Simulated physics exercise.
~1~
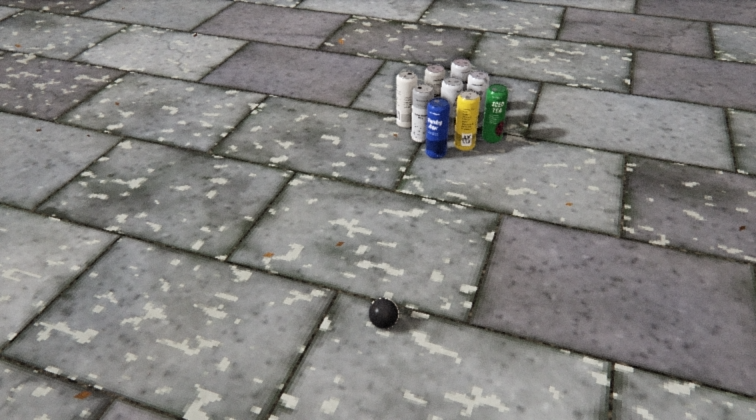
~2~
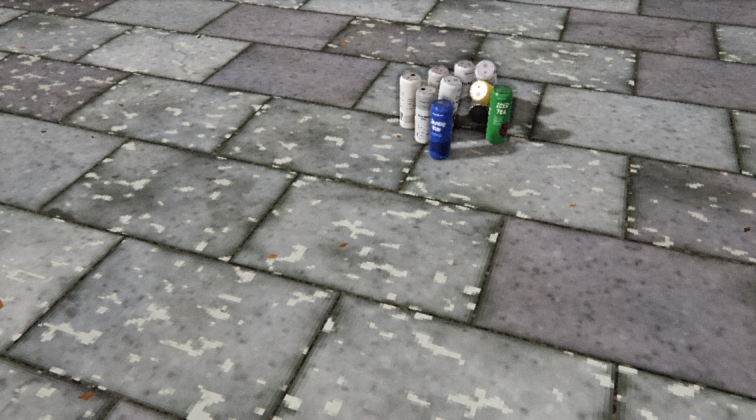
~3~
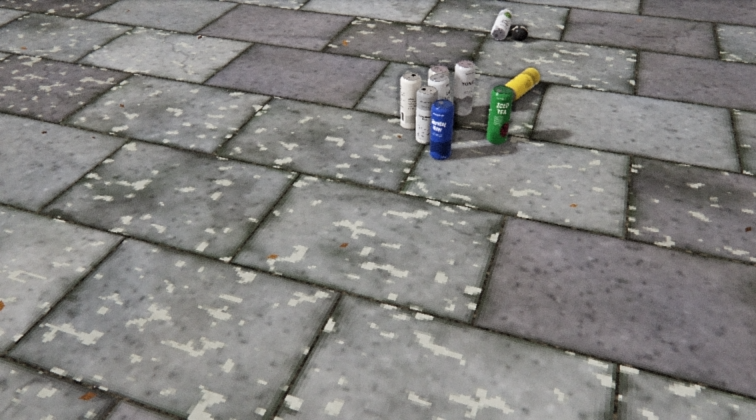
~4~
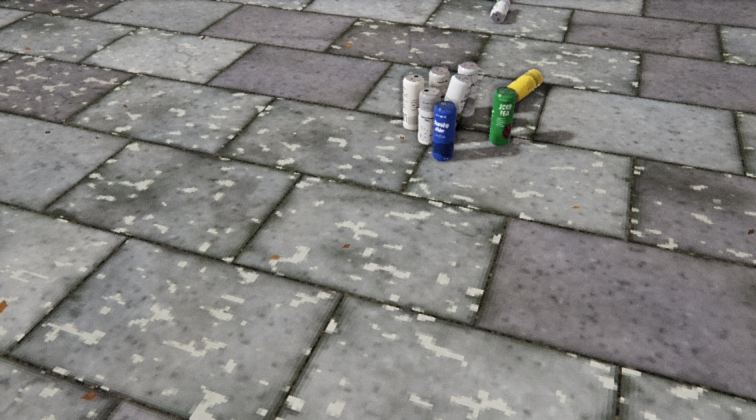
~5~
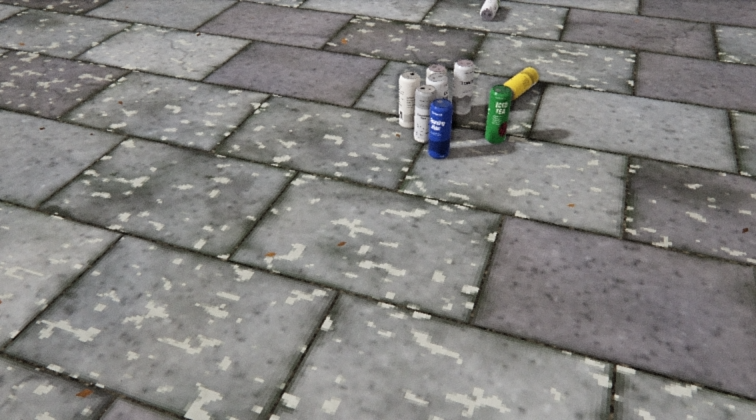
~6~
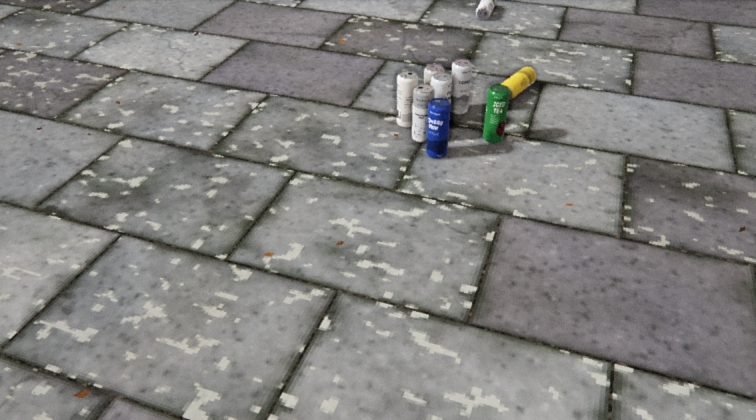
A small black ball rolls across grey, pale-blotched paving slabs toward a tight cluster of upright tubes near the top, seen from above at an angle by a slightly swaying camera. Most of the tubes are whitish, with a blue one at the front, a yellow one beside it and a green one on the right. The ball strikes the group, tipping the yellow tube and a white one behind it. The yellow tube drops onto its side behind the green one, while the white tube is carried off toward the top with the ball, which leaves view. The white tube lies near the top edge, and the blue, green and remaining white tubes still stand.
